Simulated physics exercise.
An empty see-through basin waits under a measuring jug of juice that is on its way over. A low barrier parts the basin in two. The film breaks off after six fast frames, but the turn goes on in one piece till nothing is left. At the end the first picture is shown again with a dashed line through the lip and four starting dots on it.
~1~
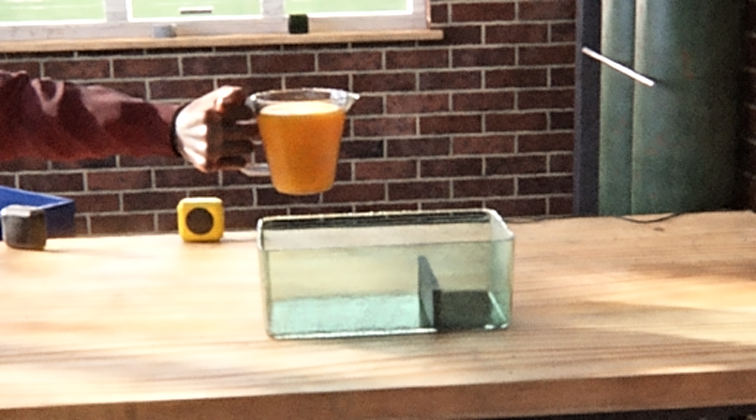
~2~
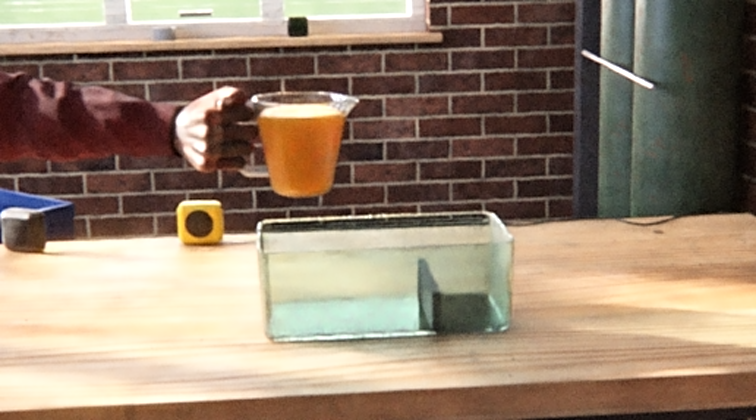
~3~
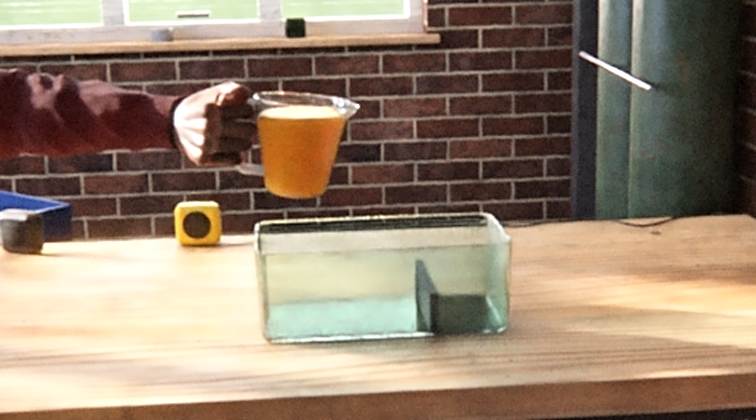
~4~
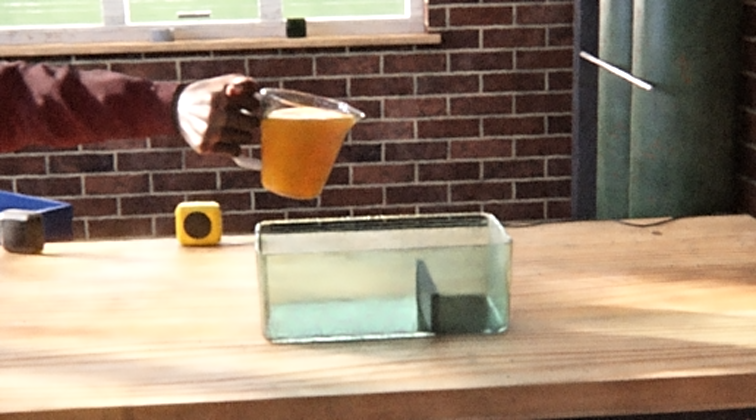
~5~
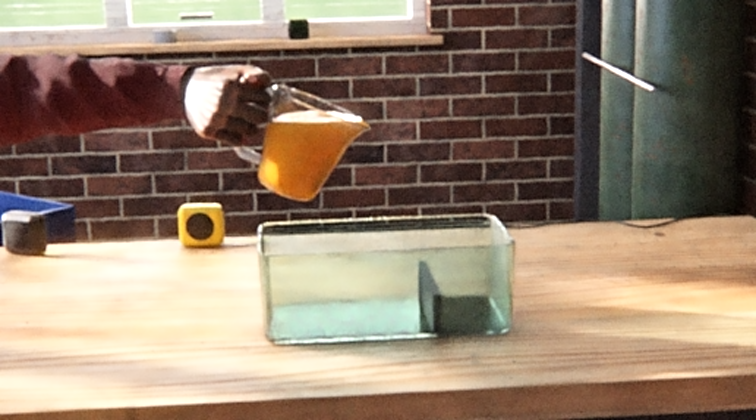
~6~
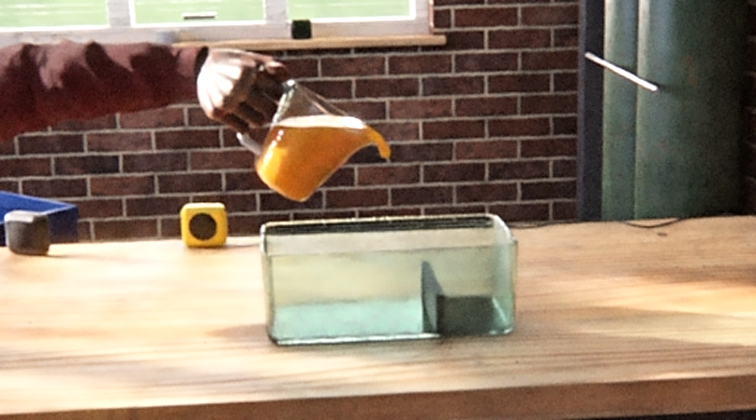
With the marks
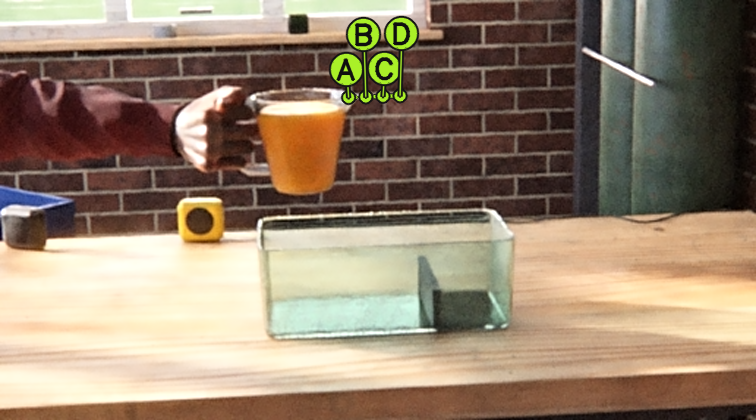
A hand tips a jug of orange juice rightward above a clear divided basin.
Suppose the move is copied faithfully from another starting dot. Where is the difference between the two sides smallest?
Place C does it best.
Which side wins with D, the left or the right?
The right one.
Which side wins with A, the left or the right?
The left one.
On the marked copy, A at (348, 97); B at (365, 96); C at (383, 96); D at (400, 95).
With A, about 93 % ends left of the wall and 5 % right of it.
With B, about 76 % ends left of the wall and 23 % right of it.
With C, about 52 % ends left of the wall and 46 % right of it.
With D, about 29 % ends left of the wall and 69 % right of it.
